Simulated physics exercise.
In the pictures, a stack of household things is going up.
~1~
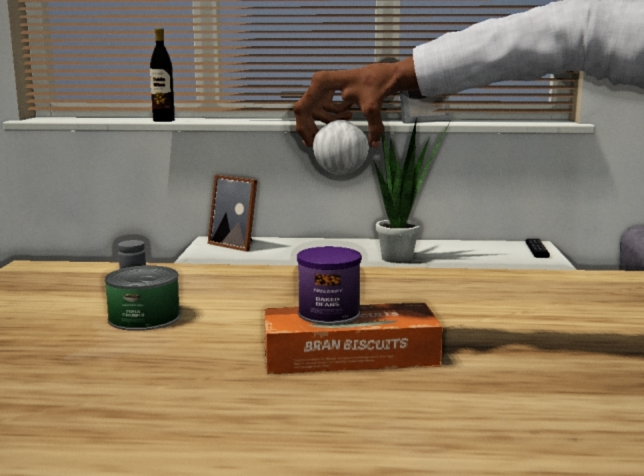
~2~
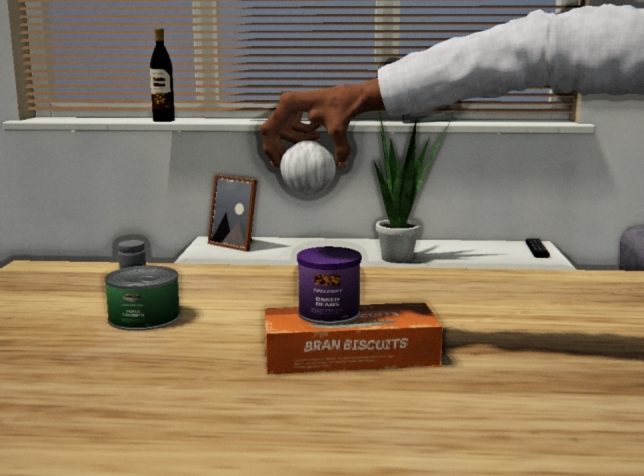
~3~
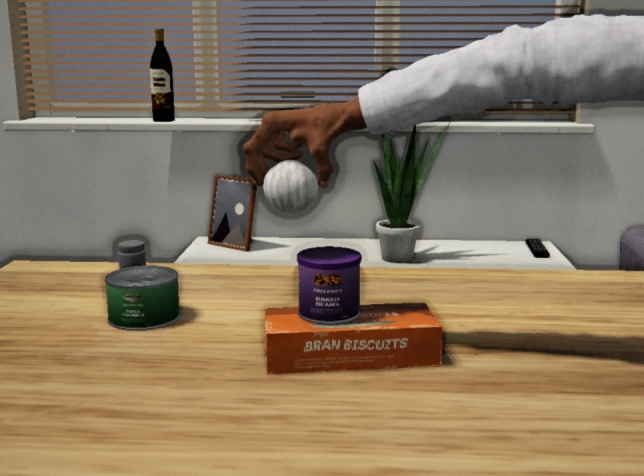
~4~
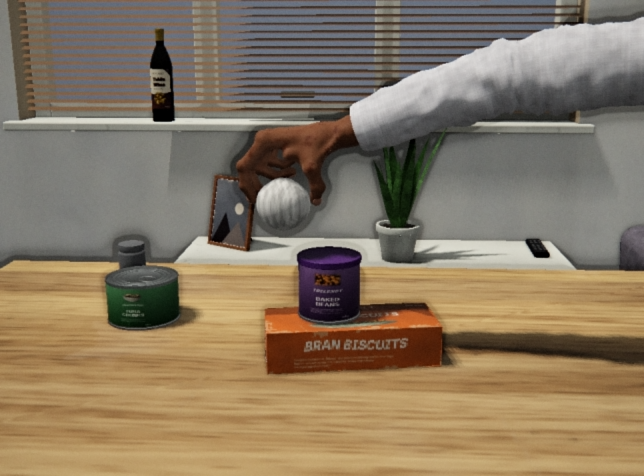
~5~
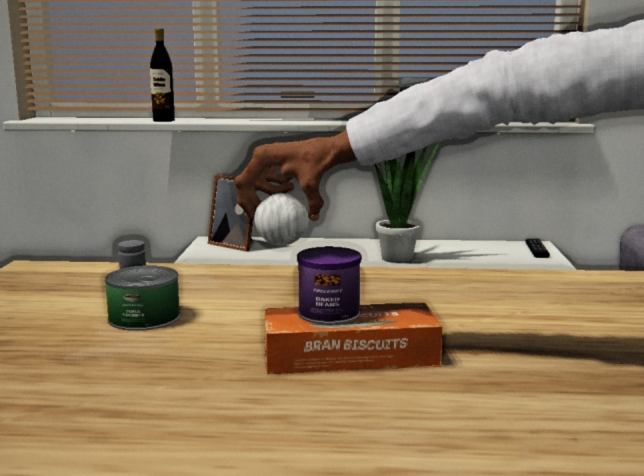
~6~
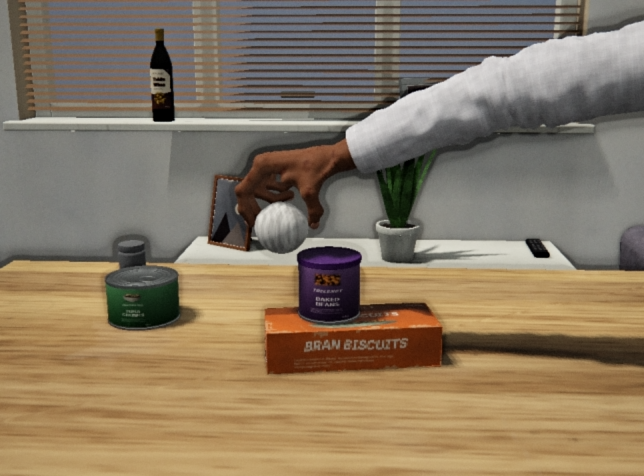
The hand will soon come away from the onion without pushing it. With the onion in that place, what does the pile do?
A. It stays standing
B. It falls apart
(B) It falls apart.
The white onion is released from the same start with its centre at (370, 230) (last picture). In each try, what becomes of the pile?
The pile then goes over.
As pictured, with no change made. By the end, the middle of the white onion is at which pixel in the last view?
About (223, 329).
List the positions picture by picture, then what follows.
In the first picture, coming down; white onion (341, 148); orange packet (350, 337).
In the second picture, coming down; white onion (308, 168).
In the third picture, coming down; white onion (291, 187); orange packet (350, 337).
In the fourth picture, coming down; white onion (284, 204).
In the fifth picture, coming down; white onion (282, 219); orange packet (350, 337).
In the sixth picture, set down, still held; white onion (282, 228).
Then, 0.30 s on from there, white onion now fallen.
Then, 0.40 s on from there, things are still on the move.
In the end, fallen, white onion; the other 4 unmoved. At the end, from the last picture's camera, white onion near (223, 329). The pile gives way.
